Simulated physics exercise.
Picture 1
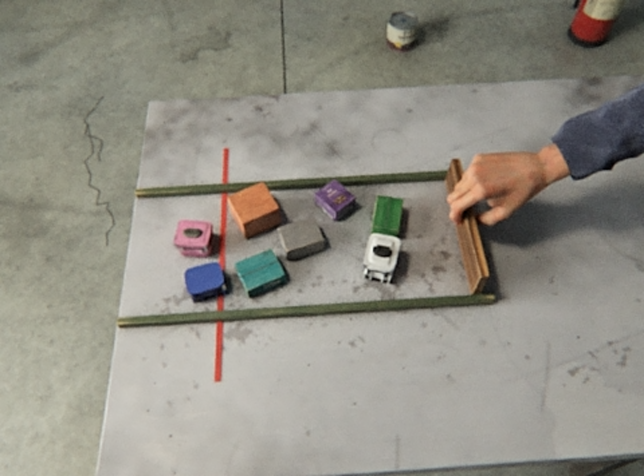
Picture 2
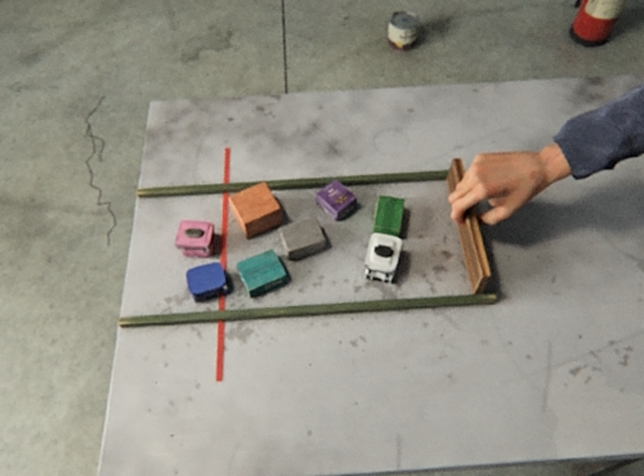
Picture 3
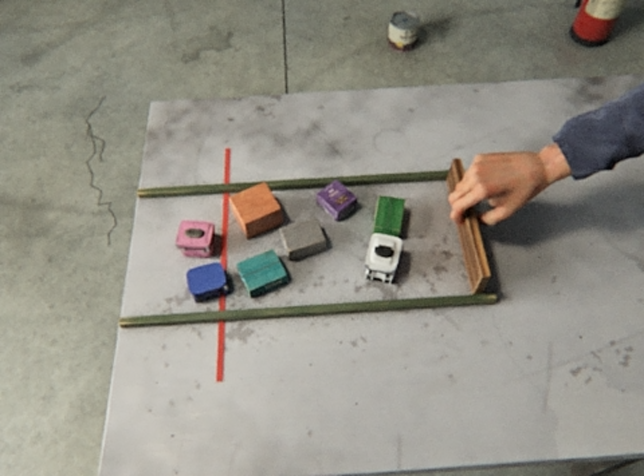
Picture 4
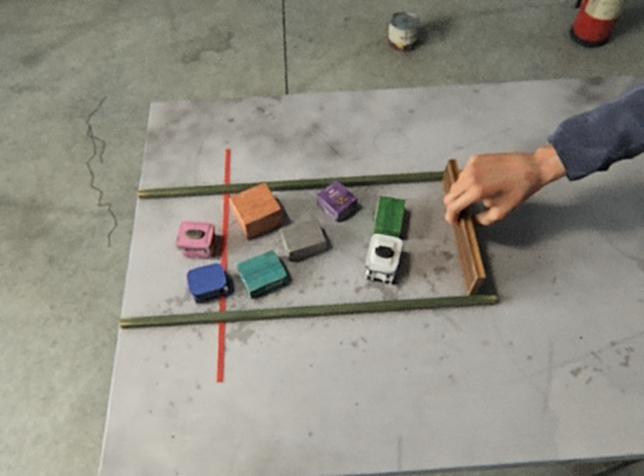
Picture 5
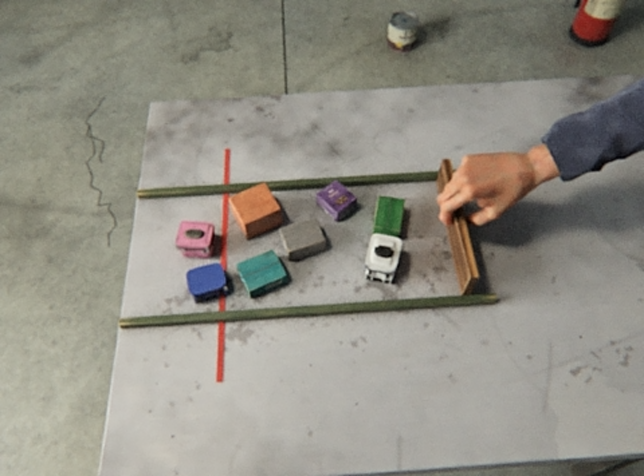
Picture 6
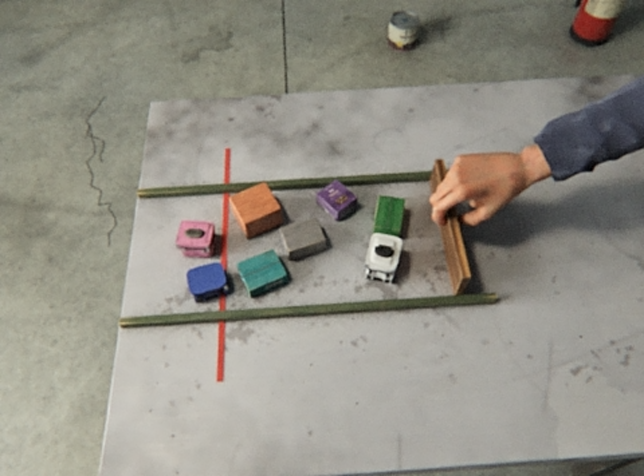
The video shows small blocks and toy vehicles lying between two green rods near a red tape line on a table, while a hand at the right holds a wooden board still, then slides it slightly left toward them.
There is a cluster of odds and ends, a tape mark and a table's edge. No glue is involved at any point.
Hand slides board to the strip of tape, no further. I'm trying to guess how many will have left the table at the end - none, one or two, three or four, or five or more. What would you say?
I would say none.
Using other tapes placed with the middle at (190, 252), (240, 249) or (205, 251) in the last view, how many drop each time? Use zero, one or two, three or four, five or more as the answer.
1 or 2; none; one or two.
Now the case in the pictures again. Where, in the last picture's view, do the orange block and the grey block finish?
The orange block ends up near (176, 211), and the grey block near (176, 248).
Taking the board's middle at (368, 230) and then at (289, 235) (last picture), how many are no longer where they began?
Tally: 3; 7.
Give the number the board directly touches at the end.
So the total is 3.
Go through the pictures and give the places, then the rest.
The first frame shows pink case (195, 239); blue case (206, 282); orange block (255, 210); board (465, 224); tape (222, 250).
The second frame shows blue case (207, 282); turquoise box (262, 273).
The third frame shows orange block (256, 210); green box (389, 217).
The fourth frame shows pink case (197, 240); purple box (337, 201).
The fifth frame shows blue case (208, 283); grey block (303, 239).
The sixth frame shows pink case (197, 239); blue case (208, 282); orange block (256, 210); board (448, 225); tape (224, 250).
Early on, none off yet; pink case at rest near (197, 239); blue case at rest near (208, 282); orange block at rest near (256, 210).
A while later, none off yet; pink case at rest near (197, 239); blue case moving near (200, 287); orange block travelled a little near (246, 208).
Finally, the number that fall off is zero.
